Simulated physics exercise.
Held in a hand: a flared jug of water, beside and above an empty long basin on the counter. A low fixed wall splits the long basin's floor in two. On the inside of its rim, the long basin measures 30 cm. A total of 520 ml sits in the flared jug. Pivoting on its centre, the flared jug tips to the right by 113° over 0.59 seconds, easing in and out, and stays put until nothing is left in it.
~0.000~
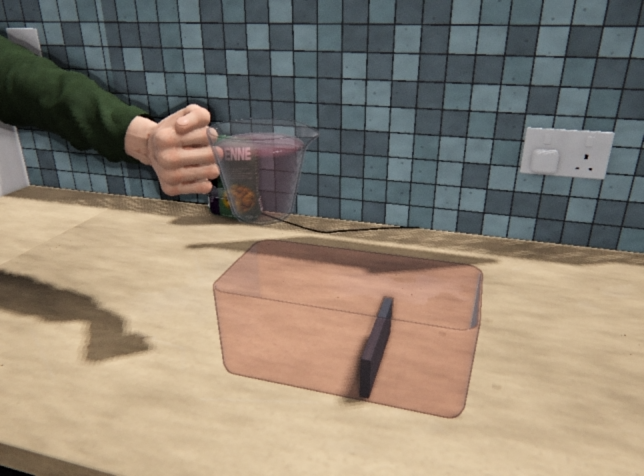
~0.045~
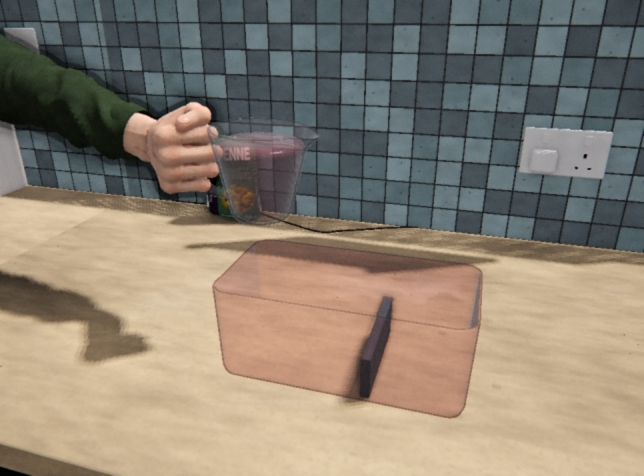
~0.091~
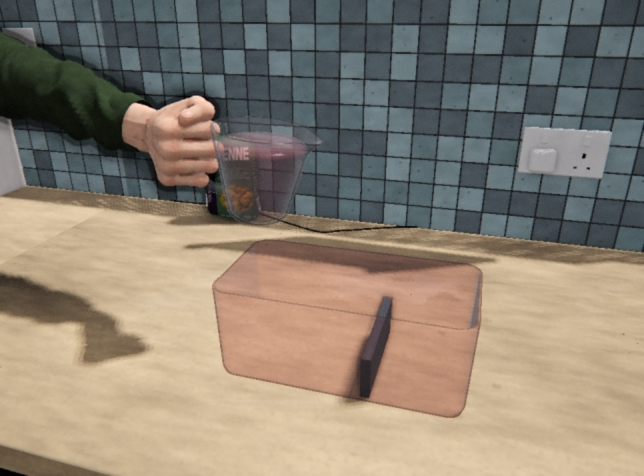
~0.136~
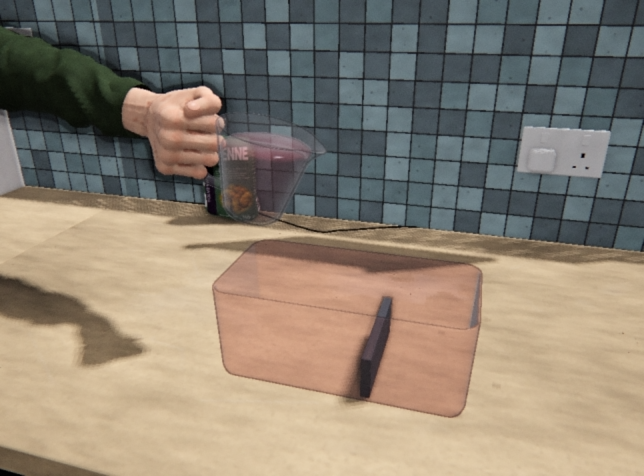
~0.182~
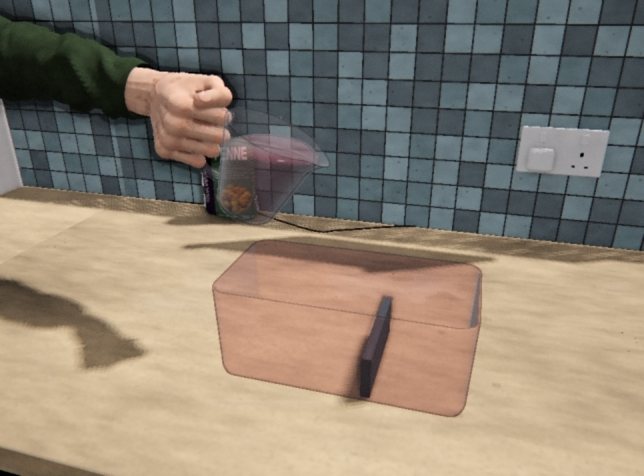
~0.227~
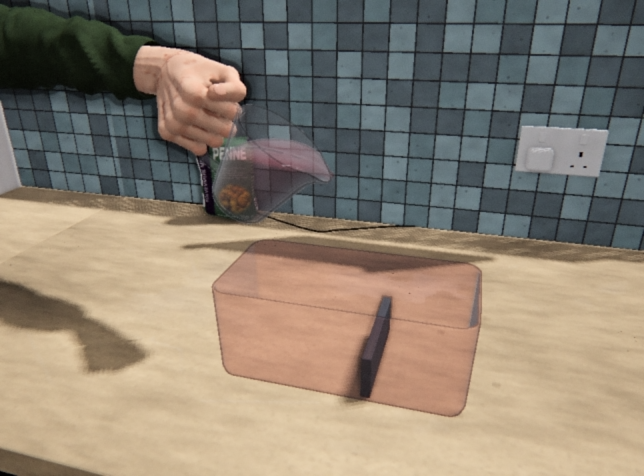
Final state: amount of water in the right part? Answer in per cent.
Approximately 11 %.
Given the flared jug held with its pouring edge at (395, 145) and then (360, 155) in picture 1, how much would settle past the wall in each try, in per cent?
The first try gives around 85 percent, the second around 45 percent.
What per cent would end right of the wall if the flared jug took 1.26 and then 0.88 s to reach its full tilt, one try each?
20 per cent first, 15 per cent second.
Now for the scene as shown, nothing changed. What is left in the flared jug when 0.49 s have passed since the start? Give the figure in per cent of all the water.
Fraction remaining: Approx. 32 per cent.
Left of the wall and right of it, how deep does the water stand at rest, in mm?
The left side settles near 18 mm and the right side near 4 mm.
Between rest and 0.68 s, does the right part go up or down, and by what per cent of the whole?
A gain, roughly 4 percent.
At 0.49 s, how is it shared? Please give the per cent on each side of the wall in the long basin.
Near 38 on the left, 7 on the right.
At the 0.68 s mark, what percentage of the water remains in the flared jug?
What remains is about 1 percent of it all.
After 0.49 s the tilt is 105° and 31 per cent is still to pour, 39 is left of the wall and 7 right of it.
After 0.68 s the tilt is 113° and 1 per cent is still to pour, 86 is left of the wall and 7 right of it.
After 0.87 s the tilt is 113° and 0 per cent is still to pour, 86 is left of the wall and 11 right of it.
After 1.09 s the tilt is 113° and 0 per cent is still to pour, 86 is left of the wall and 11 right of it.
In the end 86 per cent lies left of the wall, 11 right of it and 3 outside.
